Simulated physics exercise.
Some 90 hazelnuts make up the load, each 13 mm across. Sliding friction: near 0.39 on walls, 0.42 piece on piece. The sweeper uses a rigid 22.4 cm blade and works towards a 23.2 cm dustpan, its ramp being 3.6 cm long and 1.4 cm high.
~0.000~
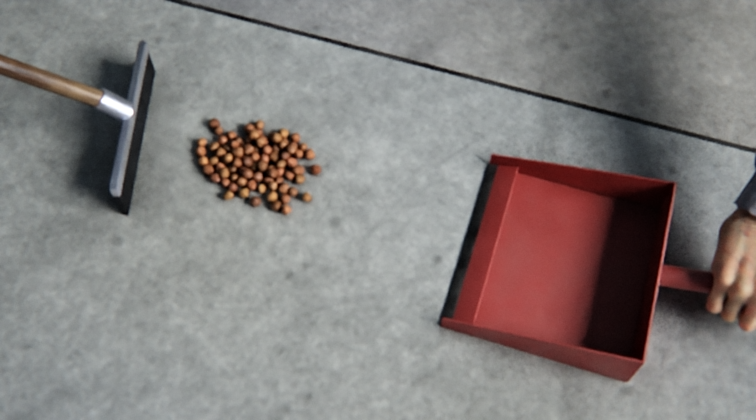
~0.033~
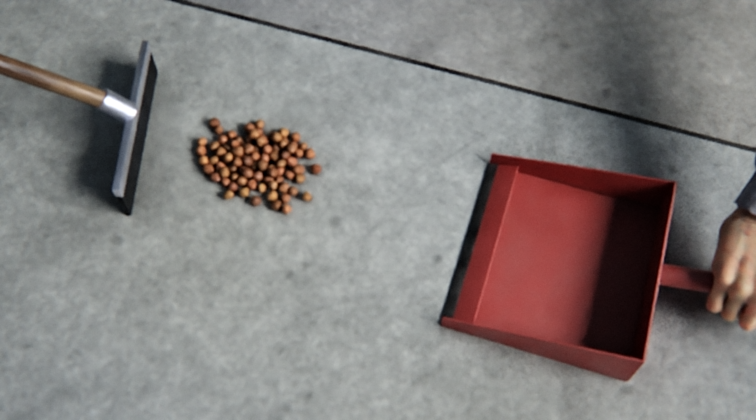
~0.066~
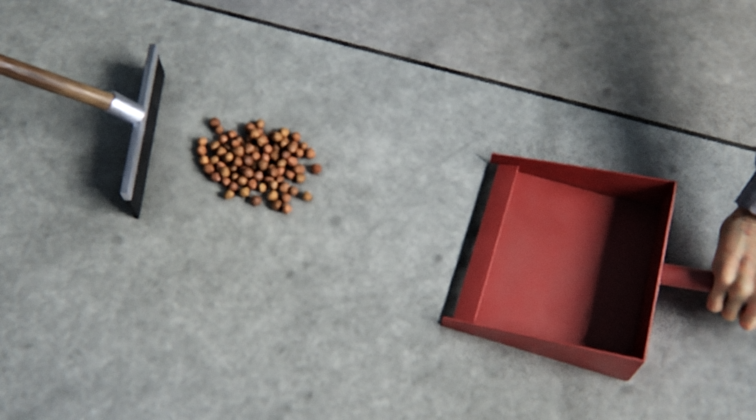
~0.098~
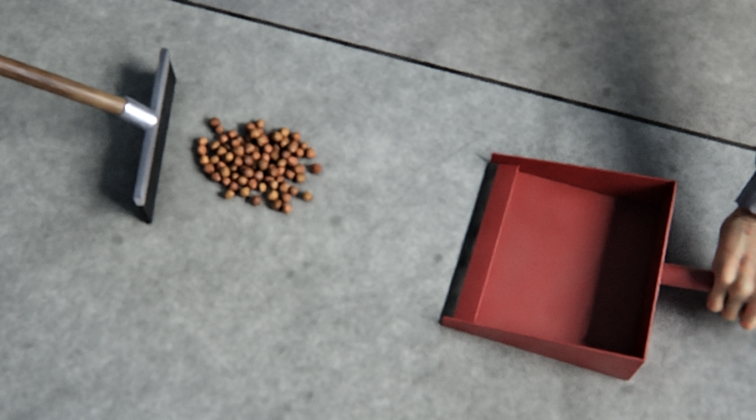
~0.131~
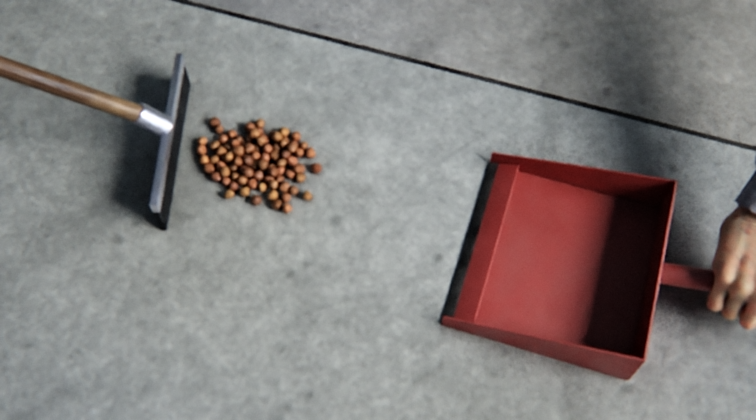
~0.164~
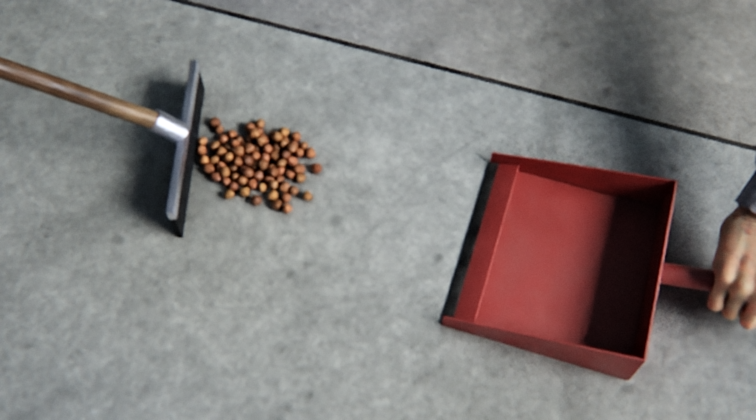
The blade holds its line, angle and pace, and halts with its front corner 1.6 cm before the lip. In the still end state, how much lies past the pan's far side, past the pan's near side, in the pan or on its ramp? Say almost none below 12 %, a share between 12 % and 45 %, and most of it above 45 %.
At the end, past the pan's far side: A solid amount; past the pan's near side: A sprinkling; in the pan or on its ramp: A sprinkling.
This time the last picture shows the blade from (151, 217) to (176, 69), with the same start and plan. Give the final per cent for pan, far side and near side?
Pan 0; far 0; near 0.
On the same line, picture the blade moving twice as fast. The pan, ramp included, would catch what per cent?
About 30 per cent.
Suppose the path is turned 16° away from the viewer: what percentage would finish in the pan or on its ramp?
Pan plus ramp: Some 10 %.
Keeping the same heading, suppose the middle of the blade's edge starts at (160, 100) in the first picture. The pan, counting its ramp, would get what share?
I'd put it at around 10 per cent.
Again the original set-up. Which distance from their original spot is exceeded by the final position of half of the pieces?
26 cm or so.
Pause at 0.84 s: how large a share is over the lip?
Some 10 in a hundred by that moment.
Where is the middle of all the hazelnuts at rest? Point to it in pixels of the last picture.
Approximately (464, 194) in the last picture.
Then, at 0.40 s, middle of the blade 21 cm from the lip; 0 % over the lip, far side 5 %, near side 0 %.
Then, at 0.56 s, middle of the blade 10 cm from the lip; 0 % over the lip, far side 20 %, near side 0 %.
Then, at 0.84 s, middle of the blade 5 cm from the lip; 10 % over the lip, far side 30 %, near side 0 %.
In the end, at 1.4 s, far side 30 %, near side 0 %, pan 5 %, in front of the lip or behind the blade 60 %.
